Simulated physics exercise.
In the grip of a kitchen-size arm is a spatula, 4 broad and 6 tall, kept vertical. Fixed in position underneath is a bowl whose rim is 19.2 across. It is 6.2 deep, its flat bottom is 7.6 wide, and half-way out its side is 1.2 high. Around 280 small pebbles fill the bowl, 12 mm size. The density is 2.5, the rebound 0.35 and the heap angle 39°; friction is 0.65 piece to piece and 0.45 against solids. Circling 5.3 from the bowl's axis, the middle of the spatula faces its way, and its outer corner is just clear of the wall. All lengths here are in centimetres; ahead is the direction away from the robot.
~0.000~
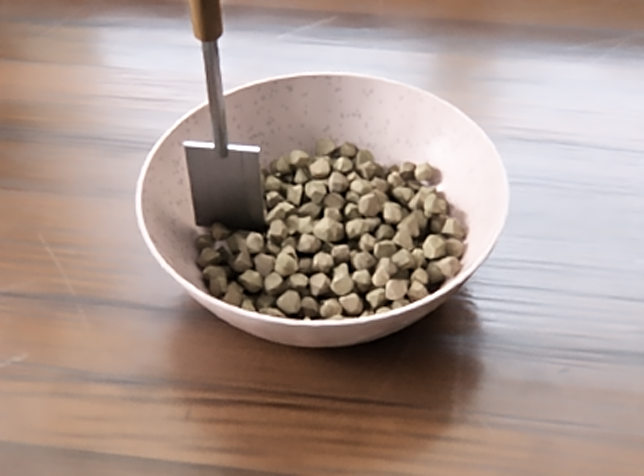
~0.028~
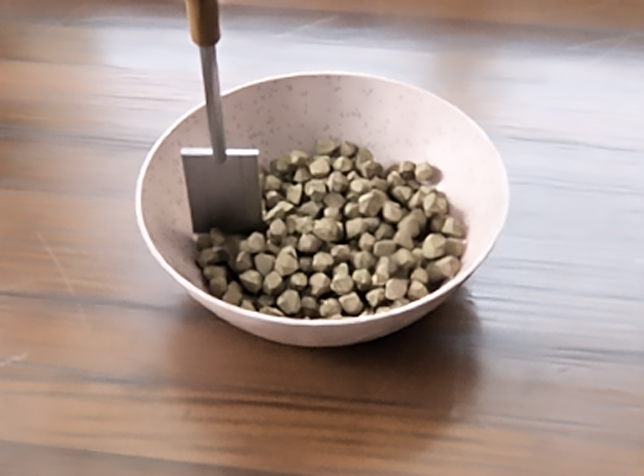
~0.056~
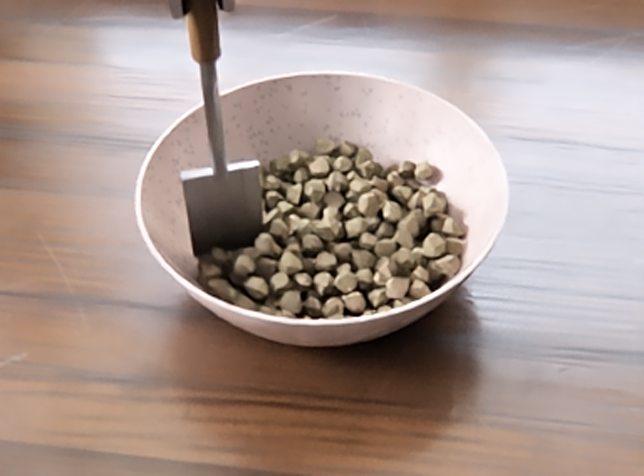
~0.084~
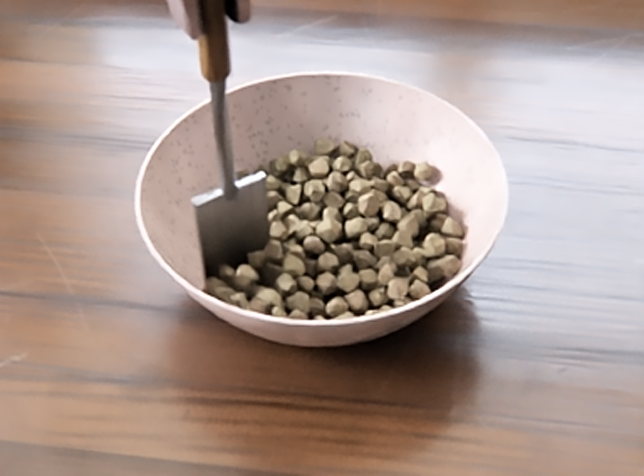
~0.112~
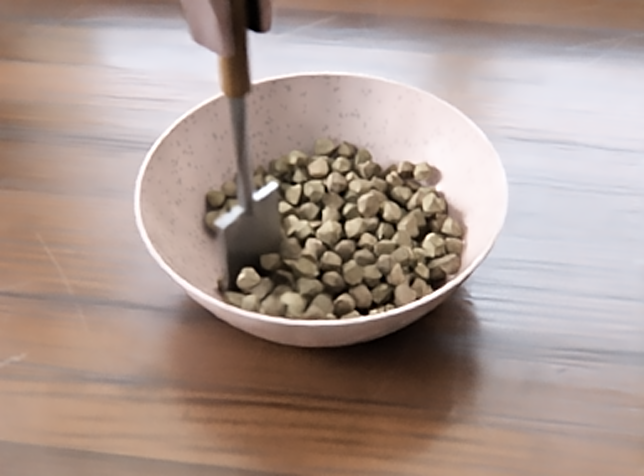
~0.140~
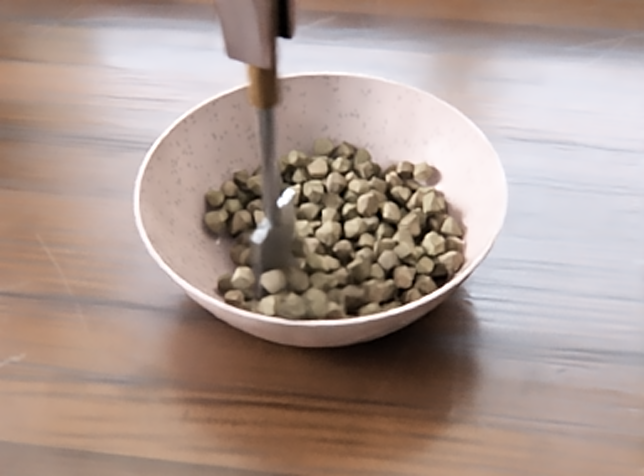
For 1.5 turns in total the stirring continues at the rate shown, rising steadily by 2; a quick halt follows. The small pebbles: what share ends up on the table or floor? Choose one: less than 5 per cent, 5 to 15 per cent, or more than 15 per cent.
The share is 5 to 15 per cent.
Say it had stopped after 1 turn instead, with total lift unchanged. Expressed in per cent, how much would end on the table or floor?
That would give some 10 percent.
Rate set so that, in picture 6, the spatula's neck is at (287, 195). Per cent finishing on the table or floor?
I'd put it close to 15 per cent.
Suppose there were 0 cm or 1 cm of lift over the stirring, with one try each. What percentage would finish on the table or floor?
That gives about 25 per cent and 20 per cent, in order.
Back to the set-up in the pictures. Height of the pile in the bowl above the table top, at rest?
Some 5.0 cm.
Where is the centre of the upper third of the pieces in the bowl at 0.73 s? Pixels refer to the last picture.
Somewhere around (295, 237), I think.
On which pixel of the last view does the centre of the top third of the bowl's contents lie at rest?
Near (300, 232).
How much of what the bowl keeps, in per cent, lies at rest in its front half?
50 %.
After 0.44 s, 255° round, highest piece 8 above the table; 269 in the bowl, 9 on the table or floor, 3 in flight or on the tool.
After 0.73 s, 77° round, highest piece 8 above the table; 260 in the bowl, 20 on the table or floor, 1 in flight or on the tool.
After 1.08 s, 180° round, highest piece 5 above the table; 259 in the bowl, 22 on the table or floor.
After 1.78 s, 180° round, highest piece 5 above the table; 259 in the bowl, 22 on the table or floor.
At rest, 259 in the bowl, 22 on the table or floor. That is 8 % on the table or floor.
